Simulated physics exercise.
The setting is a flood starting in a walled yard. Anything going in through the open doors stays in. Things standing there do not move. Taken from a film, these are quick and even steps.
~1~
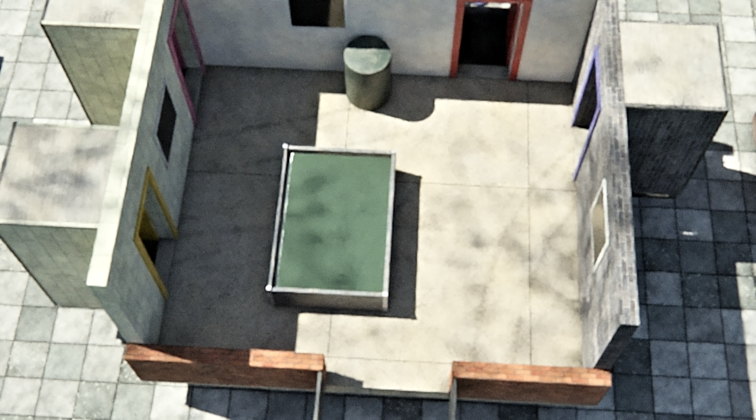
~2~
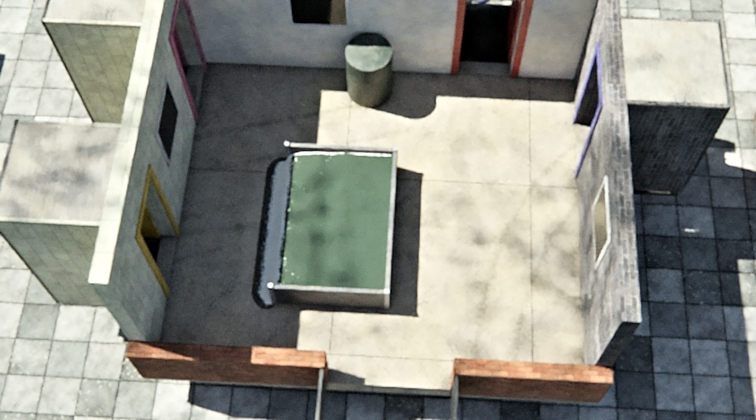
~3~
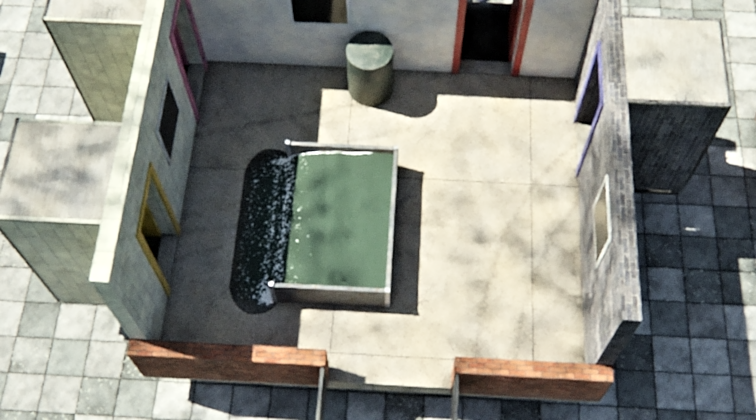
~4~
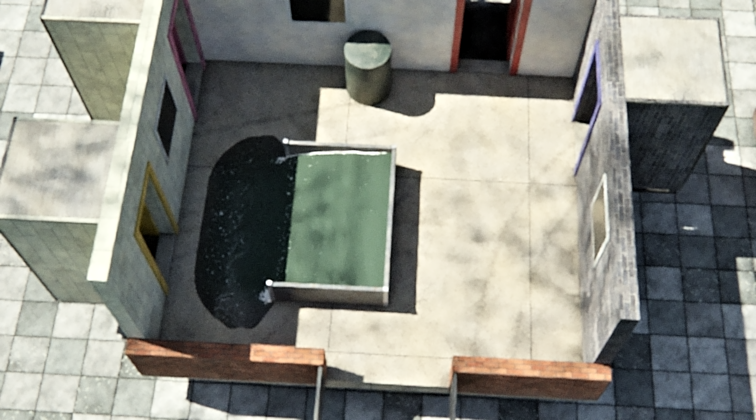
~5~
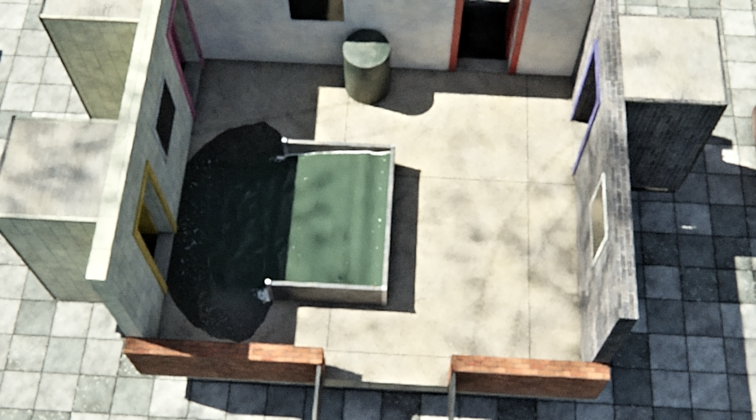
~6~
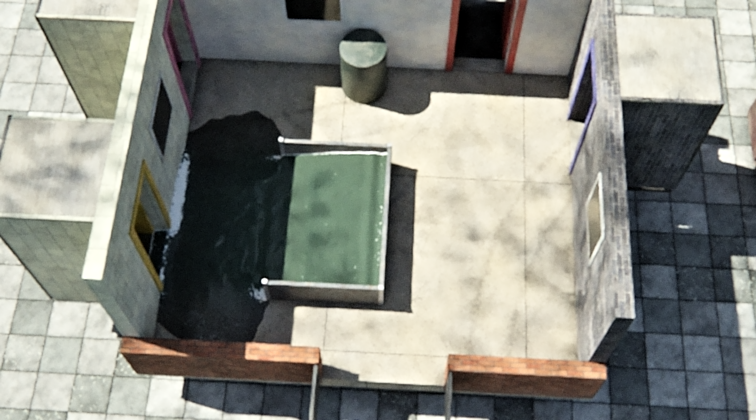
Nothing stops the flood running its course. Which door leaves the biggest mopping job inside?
That would be the yellow door.
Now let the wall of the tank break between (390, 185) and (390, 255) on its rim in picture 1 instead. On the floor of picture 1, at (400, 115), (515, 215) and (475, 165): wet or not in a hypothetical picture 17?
Untouched, soaked, soaked.
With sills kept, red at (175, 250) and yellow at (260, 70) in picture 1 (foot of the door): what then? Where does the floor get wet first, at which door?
The red-painted one, ahead of the rest.
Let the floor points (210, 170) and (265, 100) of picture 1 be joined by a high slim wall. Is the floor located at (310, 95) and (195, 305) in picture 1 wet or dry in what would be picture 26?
Taking the two points in order, the first is swamped and the second is swamped.
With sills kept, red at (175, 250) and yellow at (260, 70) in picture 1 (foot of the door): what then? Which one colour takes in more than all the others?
The one in red takes in the most.
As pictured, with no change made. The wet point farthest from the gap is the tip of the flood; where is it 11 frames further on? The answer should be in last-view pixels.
Point: (200, 61) in the last picture's pixels.
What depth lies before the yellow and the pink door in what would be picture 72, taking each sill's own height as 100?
Depth ratios, approx.: 90 and 20 percent.
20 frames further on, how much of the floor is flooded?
Estimate: Some 45 in a hundred.
A moment on, water covers 25 % of the floor; red door not reached, pink door wet at the sill, nothing in, blue door not reached, yellow door a lot in.
Next, water covers 25 % of the floor; red door not reached, pink door wet at the sill, nothing in, blue door not reached, yellow door a lot in.
Then, water covers 45 % of the floor; red door not reached, pink door wet at the sill, nothing in, blue door not reached, yellow door a lot in.
Later, water covers 70 % of the floor; red door wet at the sill, nothing in, pink door wet at the sill, nothing in, blue door not reached, yellow door a lot in.
In the end, water covers 95 % of the floor; red door wet at the sill, nothing in, pink door wet at the sill, nothing in, blue door some in, yellow door a lot in; the yellow door has let in the most.
